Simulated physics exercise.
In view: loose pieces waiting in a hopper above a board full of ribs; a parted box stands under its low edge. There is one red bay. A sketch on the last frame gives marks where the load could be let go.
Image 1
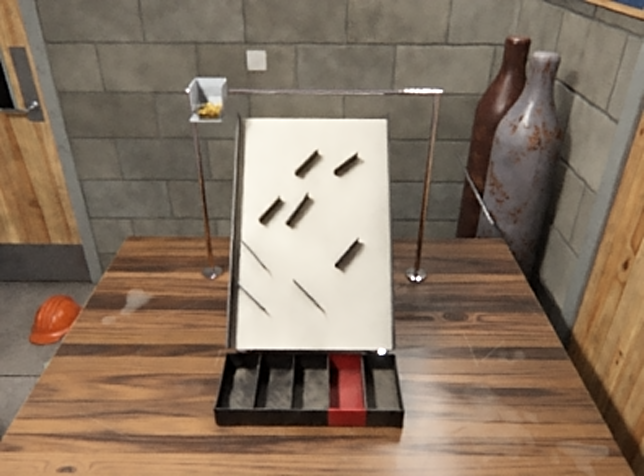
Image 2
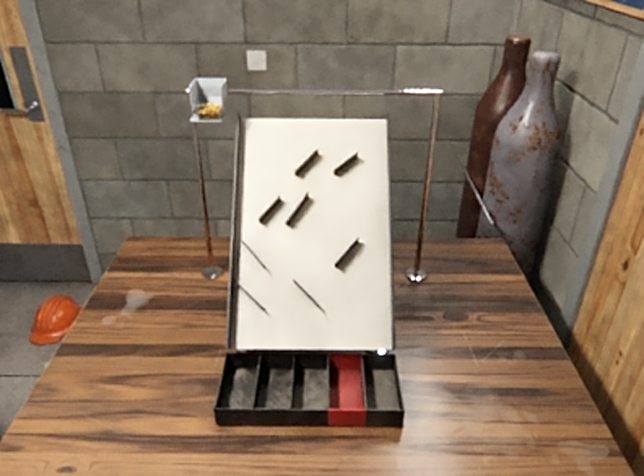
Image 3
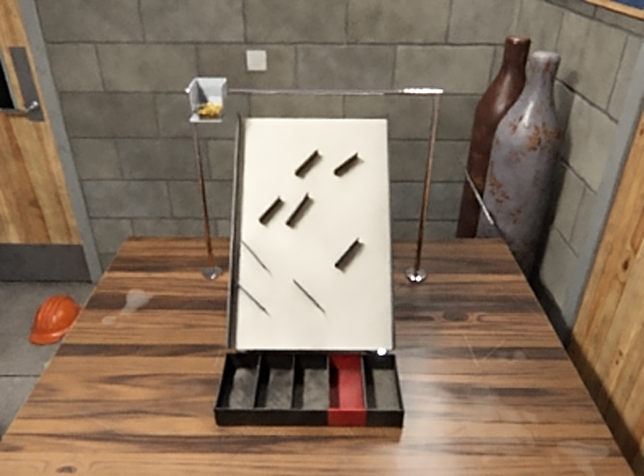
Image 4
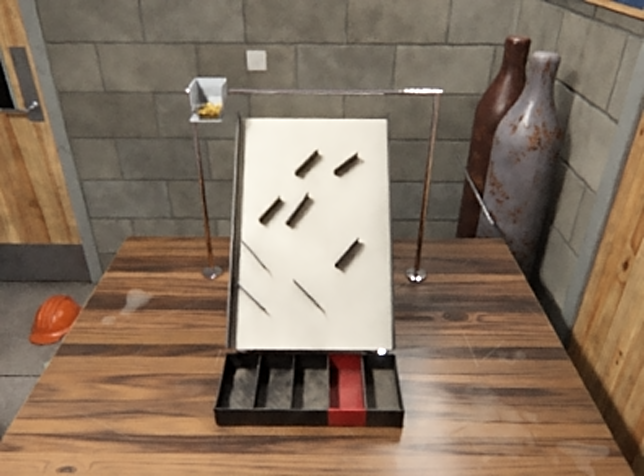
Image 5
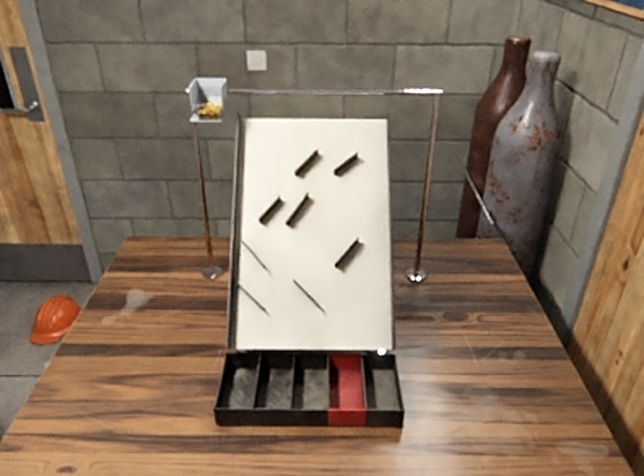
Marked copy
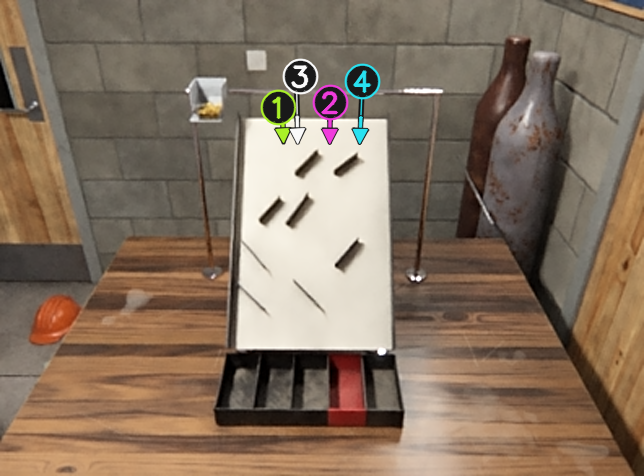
On a wooden table by a grey block wall, a ribbed white board standing motionless above a parted black tray with one red bay.
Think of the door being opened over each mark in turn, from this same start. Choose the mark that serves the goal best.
The best mark is 2.
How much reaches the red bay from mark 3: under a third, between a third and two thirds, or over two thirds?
Under a third.
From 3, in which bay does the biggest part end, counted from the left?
The second.
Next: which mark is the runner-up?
The answer is 4.
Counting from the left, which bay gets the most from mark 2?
It is the fourth one.
On the marked copy, mark 1 meets the board at (283, 137); mark 2 meets the board at (329, 138); mark 3 meets the board at (297, 138); mark 4 meets the board at (359, 138).
For mark 1, not one piece in the red bay, almost all in other bays, about a tenth held on the board.
For mark 2, roughly half in the red bay, roughly a third in other bays, just a few held on the board.
For mark 3, just a few in the red bay, the larger part in other bays, about a tenth held on the board.
For mark 4, roughly a quarter in the red bay, roughly two thirds in other bays, about a tenth outside the box.
